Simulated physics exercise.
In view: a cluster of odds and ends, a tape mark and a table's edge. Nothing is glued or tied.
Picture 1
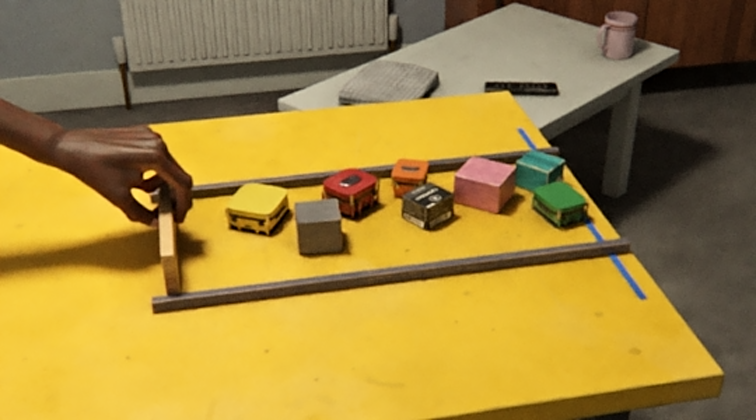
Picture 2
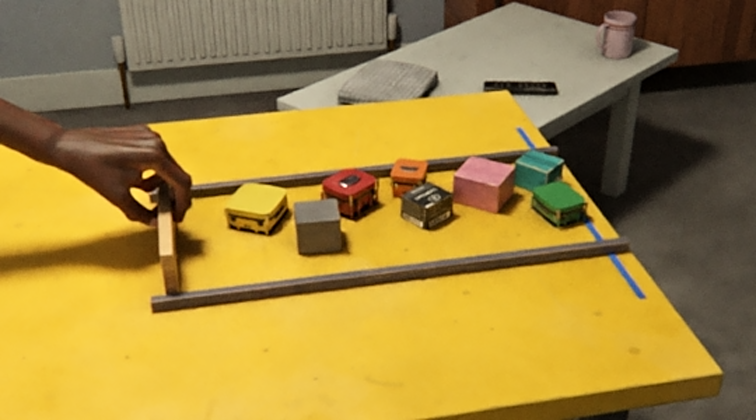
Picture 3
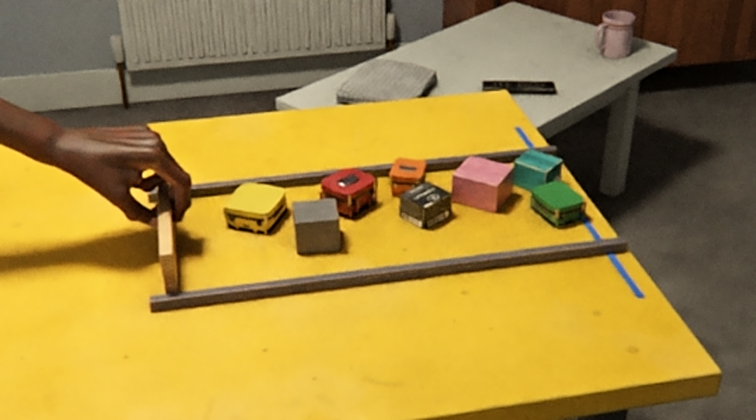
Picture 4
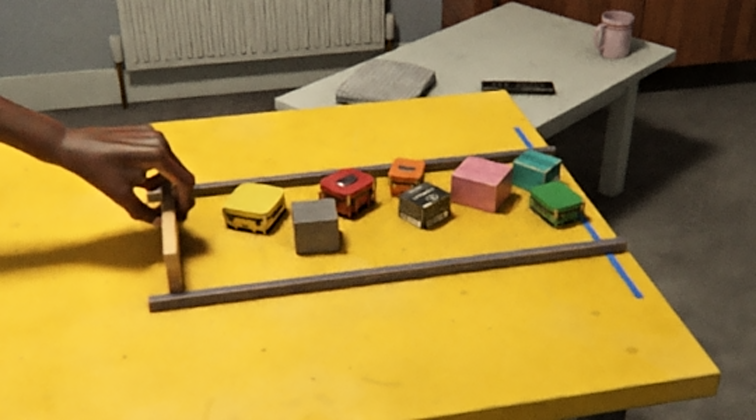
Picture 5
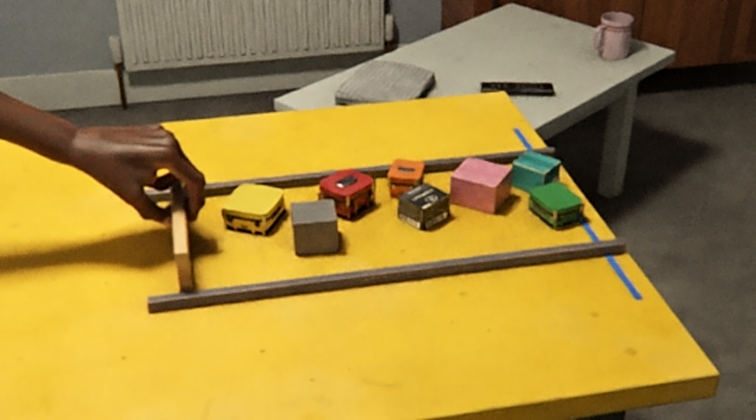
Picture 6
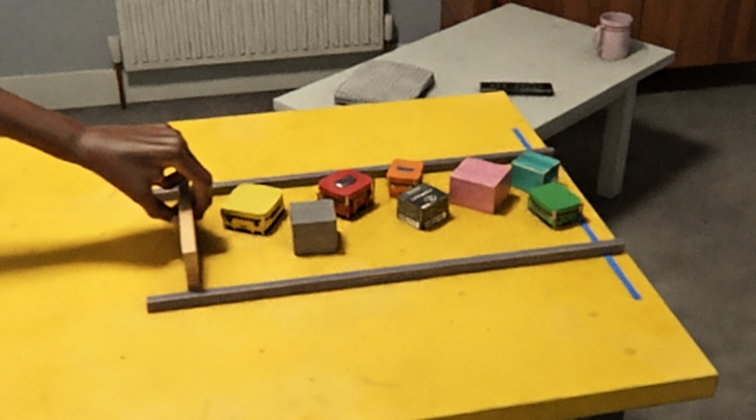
At the start, a hand holds a small wooden board upright at the left end of two rails on a yellow table, with coloured blocks and little cases spread between them. The hand then slides the board slightly right toward the yellow case, while the objects stay in place.
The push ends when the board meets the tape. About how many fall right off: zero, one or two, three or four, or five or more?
Here the number that fall off is five or more.
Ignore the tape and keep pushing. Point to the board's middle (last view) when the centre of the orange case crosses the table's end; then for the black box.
Near (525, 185) and (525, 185).
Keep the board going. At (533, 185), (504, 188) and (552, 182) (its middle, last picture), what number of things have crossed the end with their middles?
It would be 6, 3 and 6.
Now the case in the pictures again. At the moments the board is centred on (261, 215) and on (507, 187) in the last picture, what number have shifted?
At the one place 1, at the other 8.
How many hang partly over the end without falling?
2 of them.
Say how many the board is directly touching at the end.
The number is 2.
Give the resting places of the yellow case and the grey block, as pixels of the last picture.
Near (574, 169) and (595, 194).
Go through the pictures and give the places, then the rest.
In the first picture, green case (559, 205); turquoise box (540, 173); pink block (485, 184); board (168, 226); tape (573, 201).
In the second picture, turquoise box (539, 173); yellow case (258, 209).
In the third picture, pink block (483, 184); grey block (316, 226).
In the fourth picture, green case (556, 204); black box (425, 205).
In the fifth picture, turquoise box (536, 174); red case (346, 194).
In the sixth picture, green case (554, 206); turquoise box (535, 174); pink block (480, 185); board (188, 223); tape (568, 202).
Soon after, none off yet; green case at rest near (554, 206); turquoise box at rest near (535, 174); pink block at rest near (480, 185).
After that, none off yet; green case displaced a little near (581, 208); turquoise box displaced about its own width near (560, 159); pink block displaced well along near (555, 175).
In the end, the number that fall off is five or more; gone, red case, orange case, black box, pink block, turquoise box and green case.
